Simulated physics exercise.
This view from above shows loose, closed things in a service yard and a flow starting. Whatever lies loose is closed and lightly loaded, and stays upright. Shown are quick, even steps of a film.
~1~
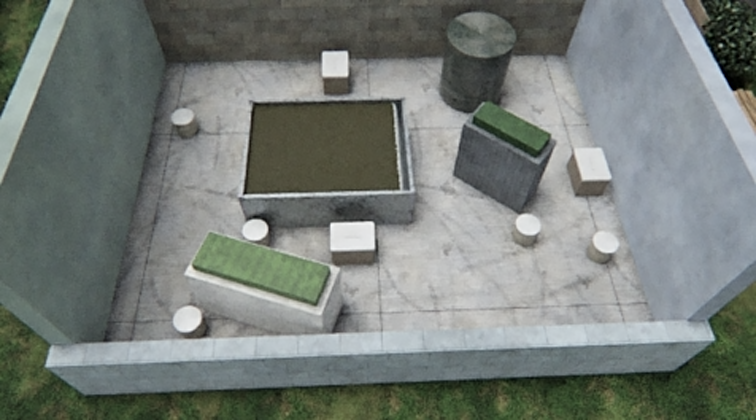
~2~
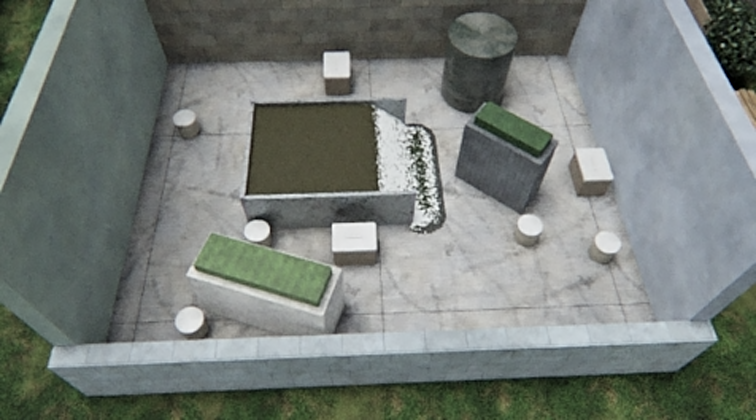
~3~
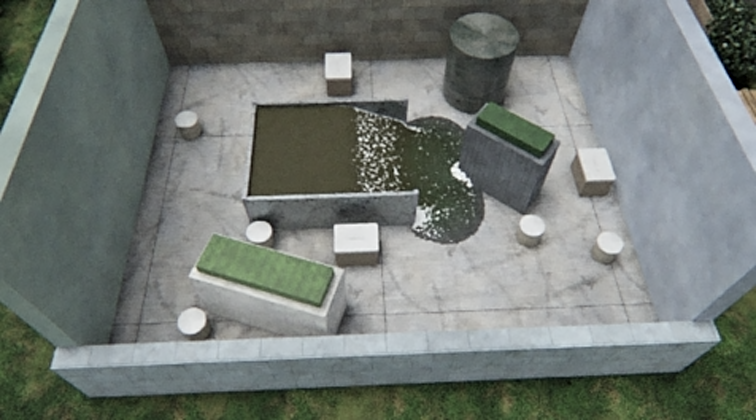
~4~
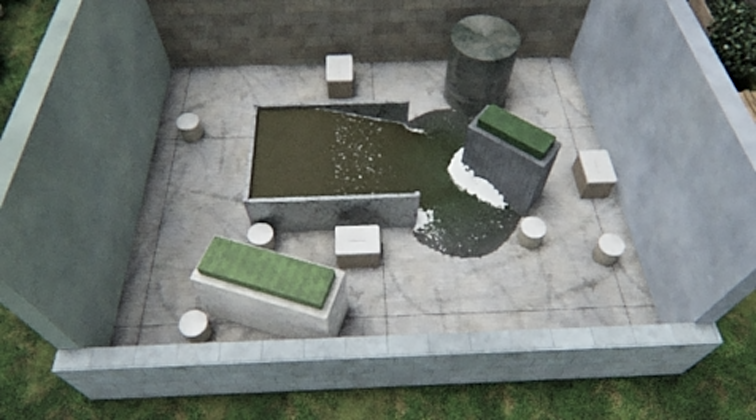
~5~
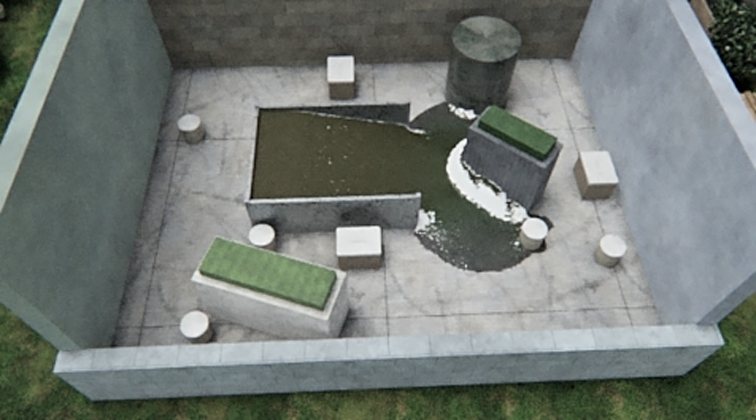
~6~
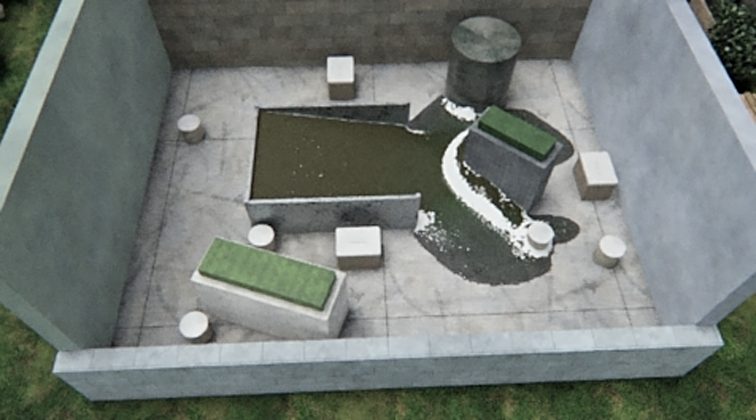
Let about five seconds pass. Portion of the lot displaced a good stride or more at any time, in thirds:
The part that gets shoved well aside lies in the middle band.
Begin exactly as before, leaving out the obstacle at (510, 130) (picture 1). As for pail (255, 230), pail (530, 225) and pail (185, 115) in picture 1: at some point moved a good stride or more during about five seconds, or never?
Following the order you gave: Moved little if at all, got moved a good way, moved little if at all.
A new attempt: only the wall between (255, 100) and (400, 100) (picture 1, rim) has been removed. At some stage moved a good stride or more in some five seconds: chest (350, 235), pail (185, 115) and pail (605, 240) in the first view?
Lab note - in sequence: Did not travel far; travelled far enough; travelled far enough.
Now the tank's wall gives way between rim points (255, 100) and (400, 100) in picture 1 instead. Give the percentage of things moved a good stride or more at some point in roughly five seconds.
Roughly 60 percent.
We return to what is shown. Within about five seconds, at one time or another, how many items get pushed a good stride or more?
That works out to 4.
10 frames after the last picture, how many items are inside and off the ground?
The count is 2.
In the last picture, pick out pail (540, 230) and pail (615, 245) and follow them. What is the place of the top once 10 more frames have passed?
The first should be near (655, 296), the second near (647, 265).
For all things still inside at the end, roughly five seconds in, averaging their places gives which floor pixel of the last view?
Near (357, 213).
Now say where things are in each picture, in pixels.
A pail at (528, 224), on the bottom; a chest at (352, 236) rests on the ground; 0 of 8 have shifted, in the first picture.
A pail at (530, 225) rests on the ground; a chest at (354, 236) rests on the ground; 0 of 8 have shifted, in the second picture.
A pail at (532, 225), on the bottom; a chest at (356, 237) rests on the ground; 0 of 8 have shifted, in the third picture.
A pail at (534, 227), on the bottom; a chest at (357, 239) rests on the ground; 0 of 8 have shifted, in the fourth picture.
A pail at (535, 228) rests on the ground; a chest at (359, 240), on the bottom; 0 of 8 have shifted, in the fifth picture.
A pail at (541, 232) rests on the ground, close to its start; a chest at (358, 241) rests on the ground; 1 of 8 have shifted, in the sixth picture.
A moment on, 1 of 8 are well off their spots; 0 afloat.
Next, 1 of 8 are well off their spots; 2 afloat.
Later, 3 of 8 are well off their spots; 3 afloat.
In the end, 4 of 8 are well off their spots, and 4 have been at some point; 3 afloat.
